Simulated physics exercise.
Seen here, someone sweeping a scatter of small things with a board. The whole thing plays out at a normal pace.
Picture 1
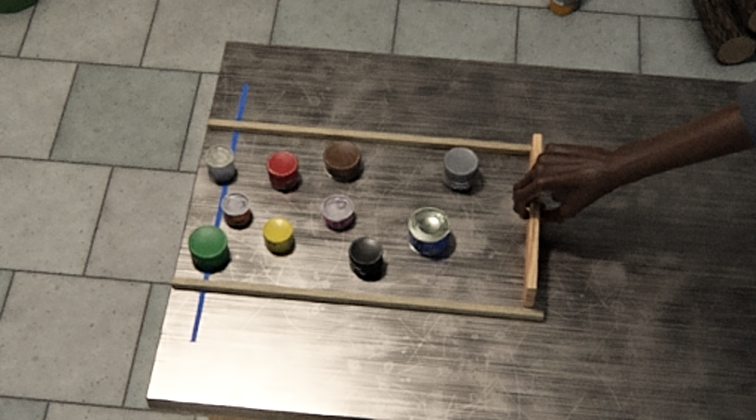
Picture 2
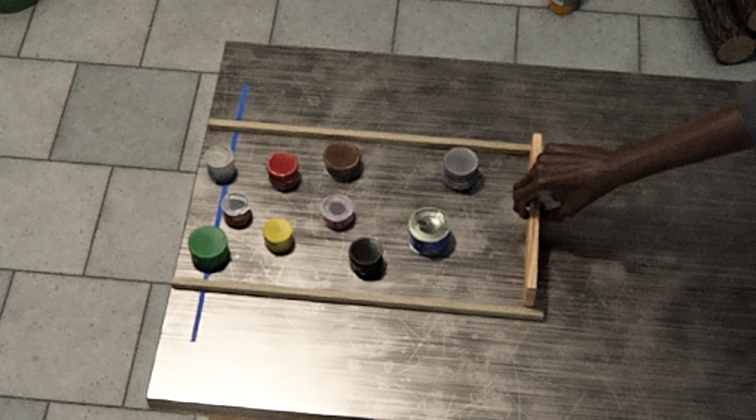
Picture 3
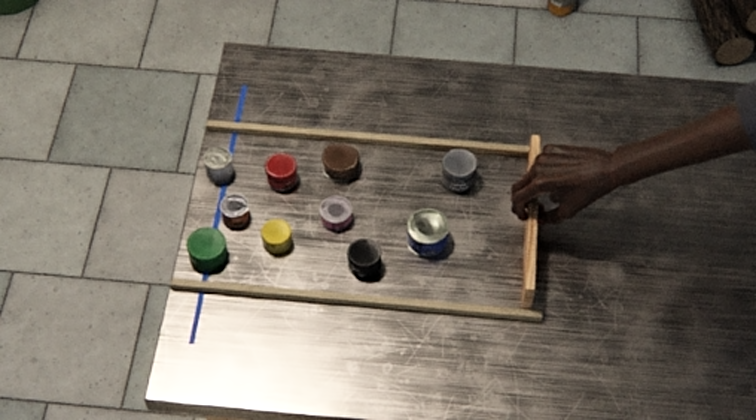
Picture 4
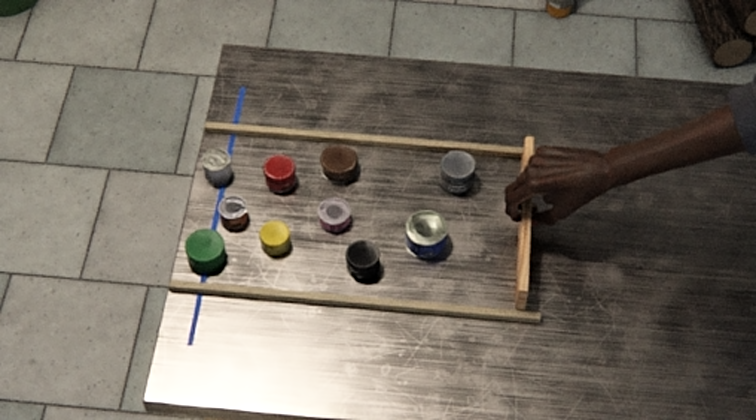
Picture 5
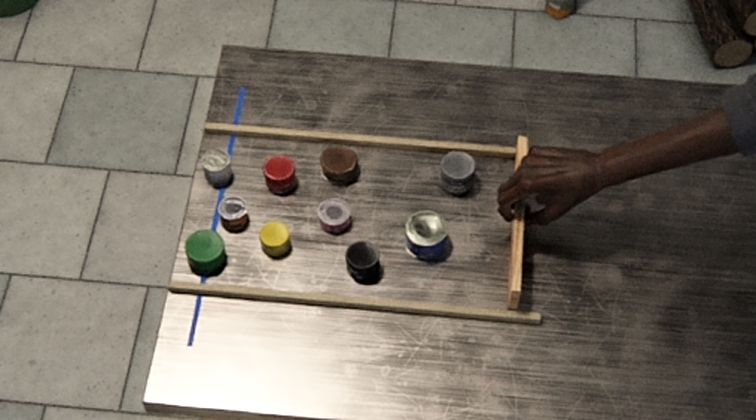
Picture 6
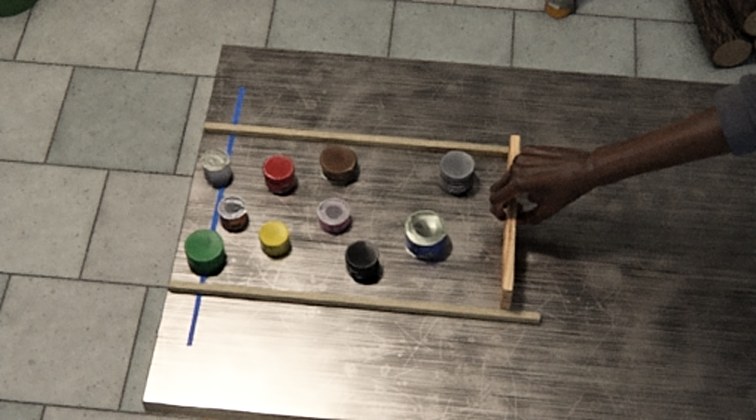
A hand slides an upright wooden board a short way left between two thin wooden rails on a dark table, toward scattered small colourful pots and tubs, which stay almost still near a strip of blue tape.
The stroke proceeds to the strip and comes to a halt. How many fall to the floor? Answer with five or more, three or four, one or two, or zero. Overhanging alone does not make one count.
The count that falls is five or more.
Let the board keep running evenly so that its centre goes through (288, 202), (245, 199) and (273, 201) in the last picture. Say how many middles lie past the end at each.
Respectively, 0, 2 and 0.
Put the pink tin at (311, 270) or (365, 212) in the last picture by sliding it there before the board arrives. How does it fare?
First spot: Safe; second: Safe.
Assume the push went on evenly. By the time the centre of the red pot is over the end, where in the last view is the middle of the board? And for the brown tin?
Around (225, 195) first and around (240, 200) second.
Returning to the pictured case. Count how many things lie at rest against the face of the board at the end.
That makes 4.
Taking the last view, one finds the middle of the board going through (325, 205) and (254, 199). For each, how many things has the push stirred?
At first I count 7, and then 10.
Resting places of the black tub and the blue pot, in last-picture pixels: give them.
The black tub settles near (191, 248); as for the blue pot, near (193, 216).
Soon after, none off yet; white pot at rest near (217, 168); green tub at rest near (205, 251); orange pot at rest near (233, 213).
In the end, the number that fall off is five or more; gone, brown tin, yellow tub, red pot, orange pot, green tub and white pot.
